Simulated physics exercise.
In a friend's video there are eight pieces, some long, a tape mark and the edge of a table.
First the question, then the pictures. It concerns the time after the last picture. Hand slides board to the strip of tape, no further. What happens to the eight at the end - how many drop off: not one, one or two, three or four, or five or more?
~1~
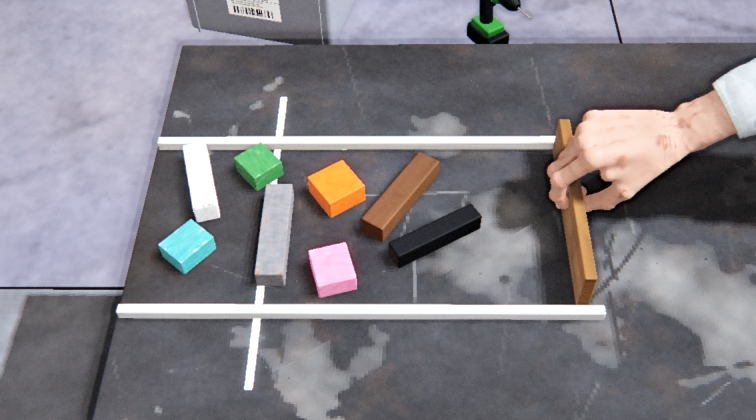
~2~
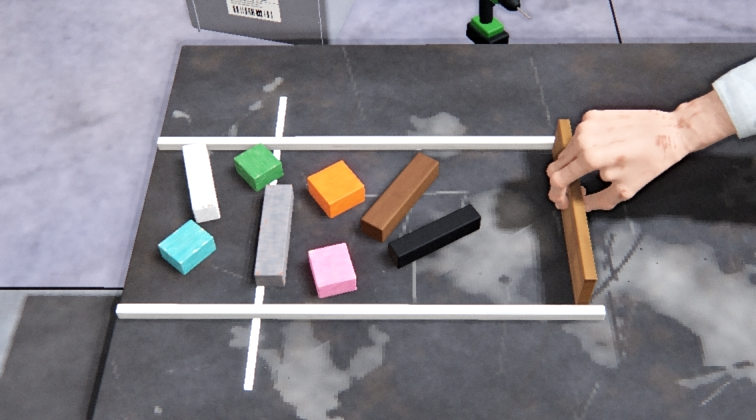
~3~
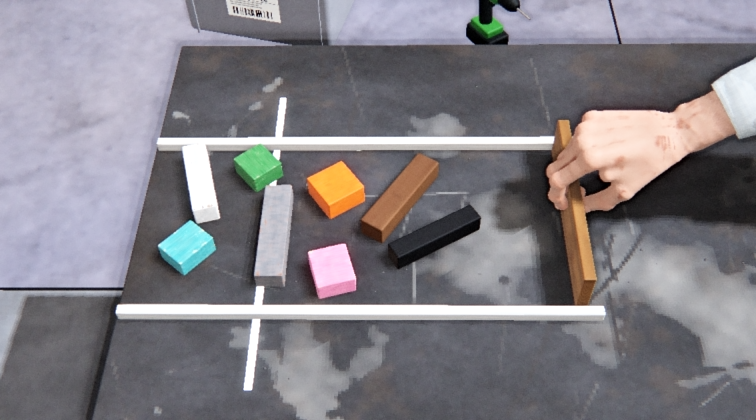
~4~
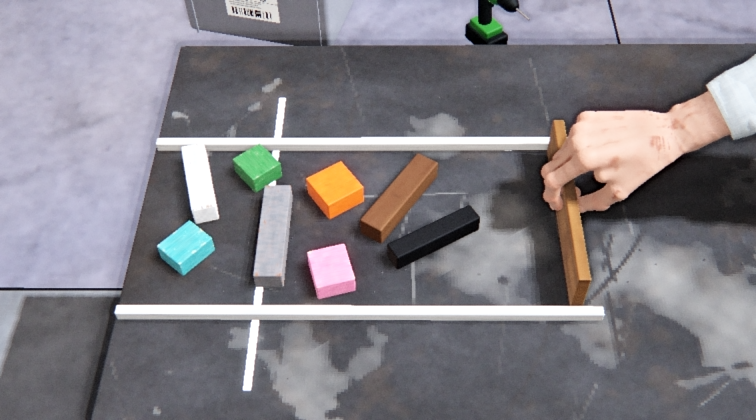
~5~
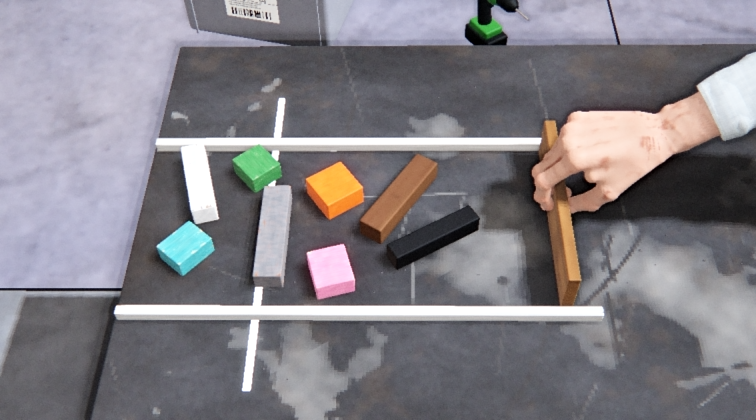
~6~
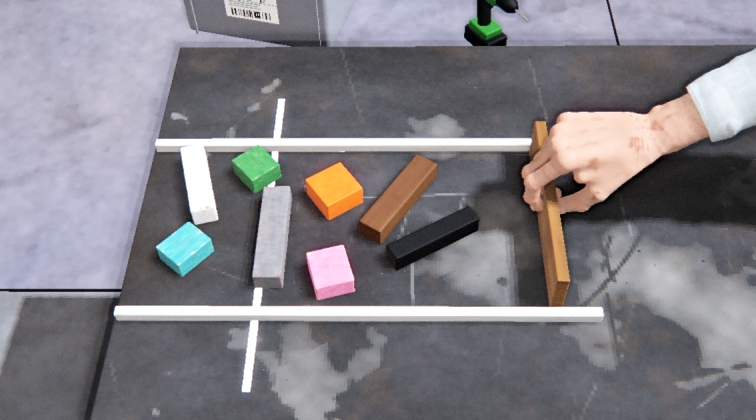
Expect no piece at all to go down.
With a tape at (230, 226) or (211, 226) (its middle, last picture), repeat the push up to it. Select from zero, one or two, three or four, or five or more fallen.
Falls: 1 or 2, then either three or four.
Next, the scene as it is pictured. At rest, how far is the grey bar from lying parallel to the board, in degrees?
It is near 15° out of line.
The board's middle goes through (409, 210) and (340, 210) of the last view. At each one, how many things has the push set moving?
Tally: First 3; then 6.
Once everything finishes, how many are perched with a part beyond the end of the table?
It totals 1.
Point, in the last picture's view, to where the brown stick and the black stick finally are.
Roughly at (240, 203) and at (251, 256), in that order.
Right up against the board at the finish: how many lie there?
The count in contact is 2.
Soon after, none off yet; turquoise block at rest near (185, 249); white bar at rest near (199, 183); green block at rest near (257, 169).
Then, none off yet; turquoise block at rest near (185, 249); white bar at rest near (199, 183); green block moved about its own width near (235, 162).
At rest, the number that fall off is zero.
